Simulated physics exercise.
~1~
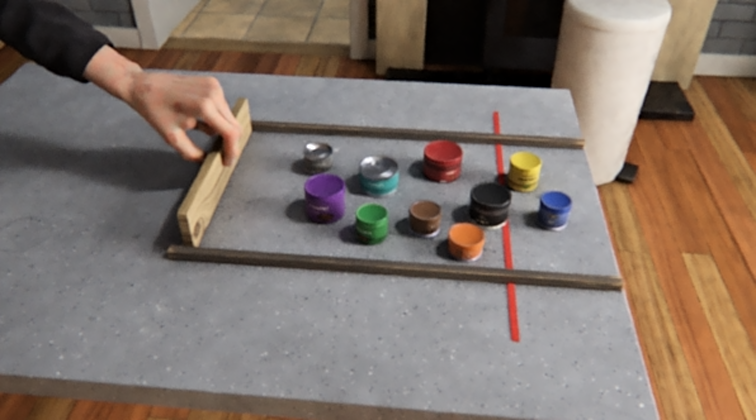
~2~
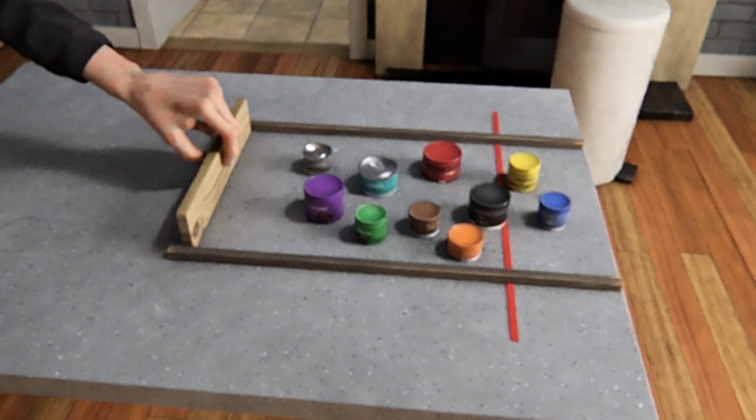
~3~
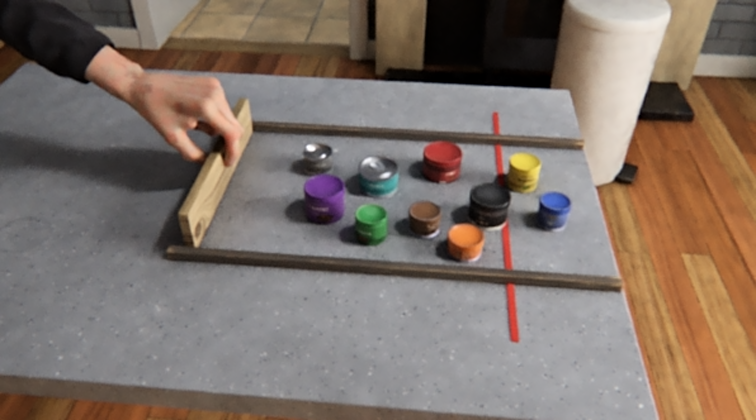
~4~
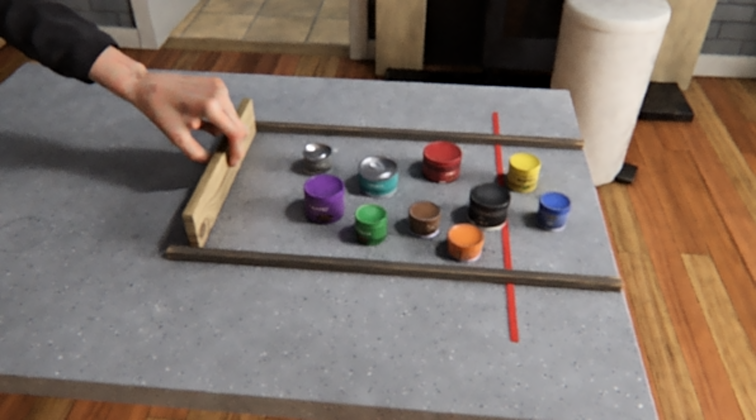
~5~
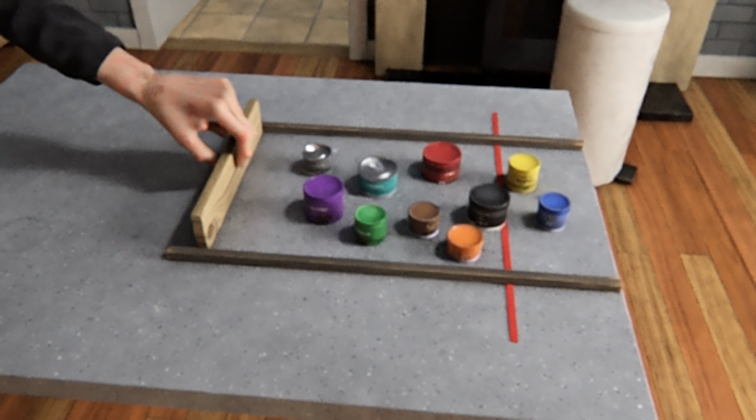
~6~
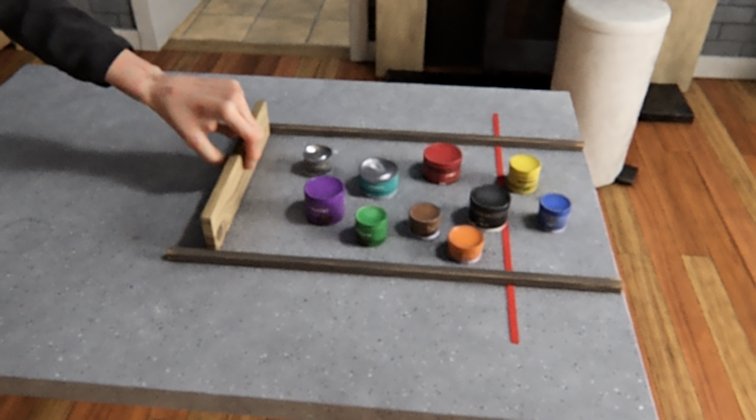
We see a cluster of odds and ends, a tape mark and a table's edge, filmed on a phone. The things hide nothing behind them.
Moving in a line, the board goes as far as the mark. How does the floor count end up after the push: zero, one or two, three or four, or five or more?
The floor count ends at zero.
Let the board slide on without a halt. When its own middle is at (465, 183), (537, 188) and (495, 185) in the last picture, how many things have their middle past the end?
First 0, then 1, finally 0.
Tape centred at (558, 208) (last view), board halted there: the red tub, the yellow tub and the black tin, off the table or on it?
In order, the red tub goes off the edge, then the yellow tub goes off the edge, then the black tin goes off the edge.
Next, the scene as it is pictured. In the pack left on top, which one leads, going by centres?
That'd be the blue pot, foremost of the lot.
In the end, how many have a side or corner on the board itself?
4.
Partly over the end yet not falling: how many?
Overhanging: 1.
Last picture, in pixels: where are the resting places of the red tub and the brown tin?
First: About (550, 164); second: About (554, 232).
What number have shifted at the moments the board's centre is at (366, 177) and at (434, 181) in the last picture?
First position 4; second position 8.
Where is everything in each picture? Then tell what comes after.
In the first picture, blue pot (554, 211); yellow tub (524, 172); black tin (489, 206); board (219, 167); tape (504, 202).
In the second picture, yellow tub (523, 172); board (218, 167).
In the third picture, black tin (489, 206); grey pot (318, 160).
In the fourth picture, blue pot (553, 212); purple tub (325, 199).
In the fifth picture, yellow tub (523, 173); green tub (370, 225).
In the sixth picture, blue pot (553, 213); yellow tub (523, 174); black tin (489, 208); board (239, 170); tape (503, 204).
A little later, none off yet; blue pot at rest near (553, 213); yellow tub at rest near (523, 174); black tin at rest near (489, 208).
When it is over, the number that fall off is zero.
